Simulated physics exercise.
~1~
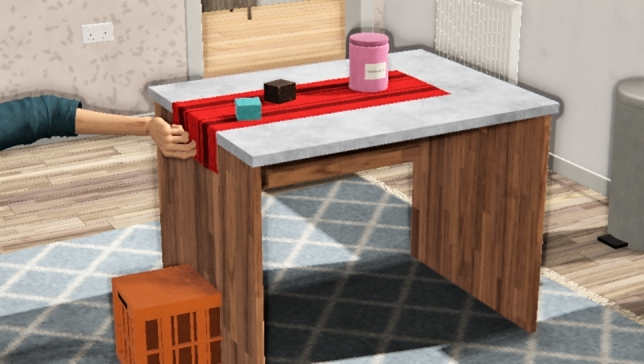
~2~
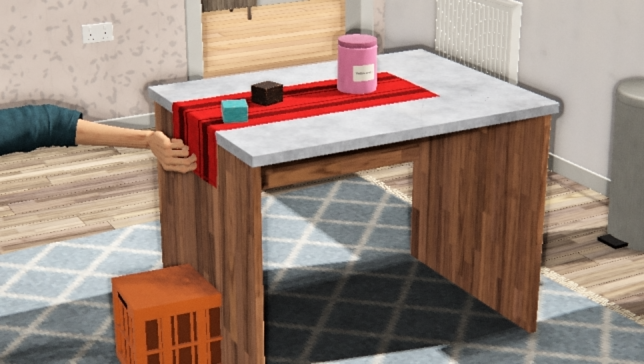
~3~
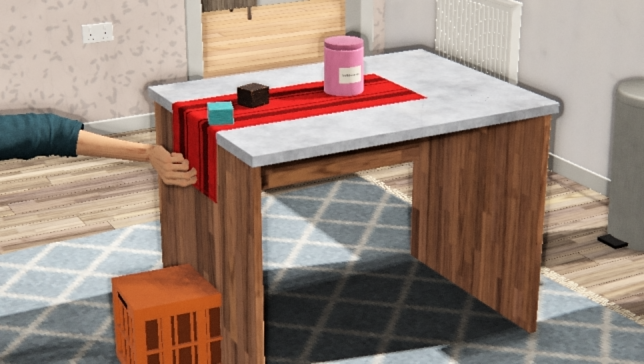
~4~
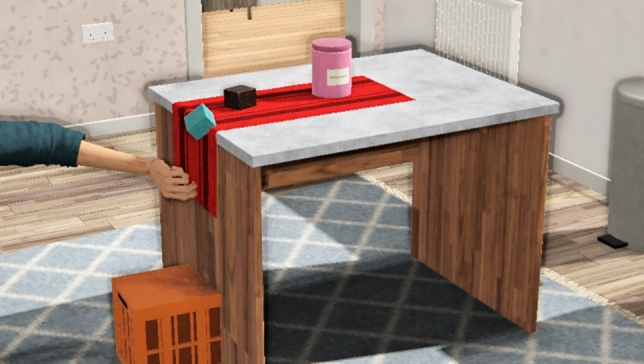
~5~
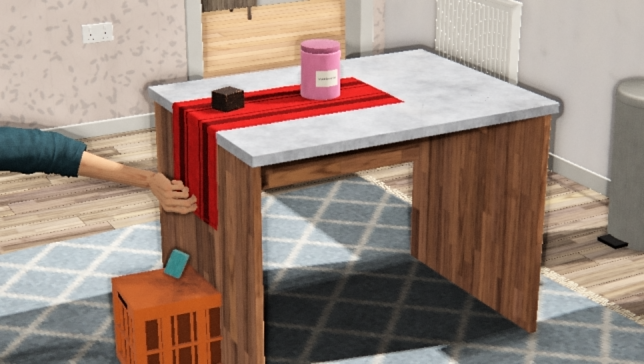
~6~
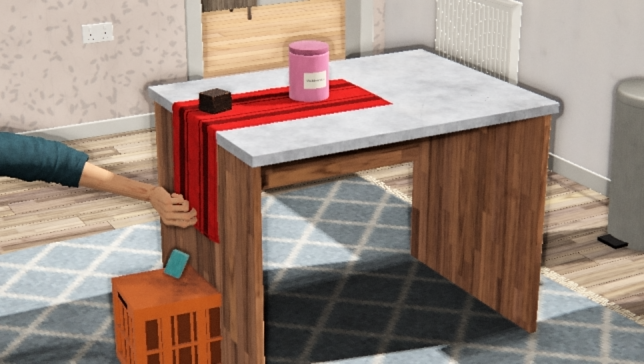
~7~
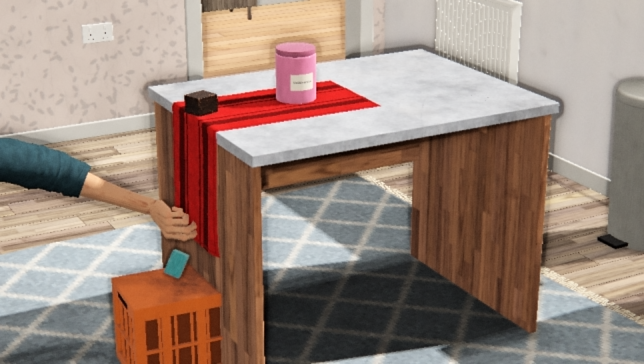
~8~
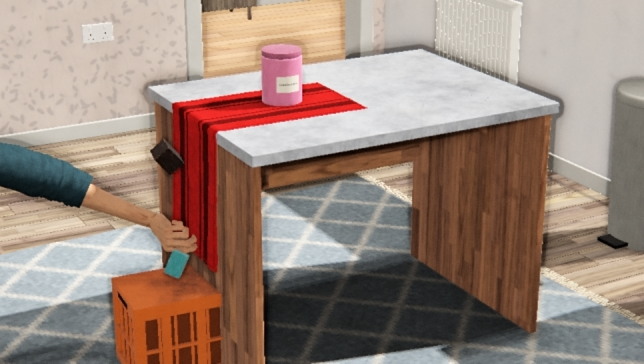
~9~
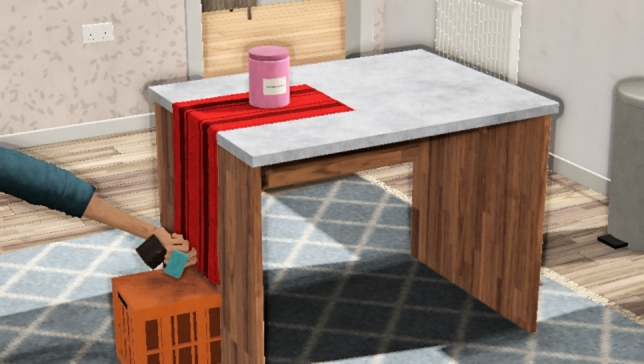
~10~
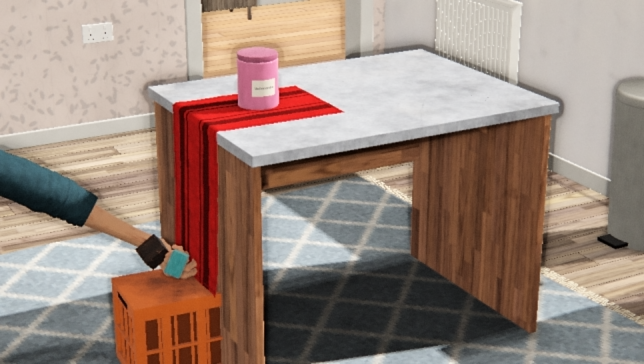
A hand pulled a red towel down over the left end of a desk, dragging along a turquoise block that toppled onto the orange crate, then a black block that fell there too, while the pink canister slid left but stayed upright on top.
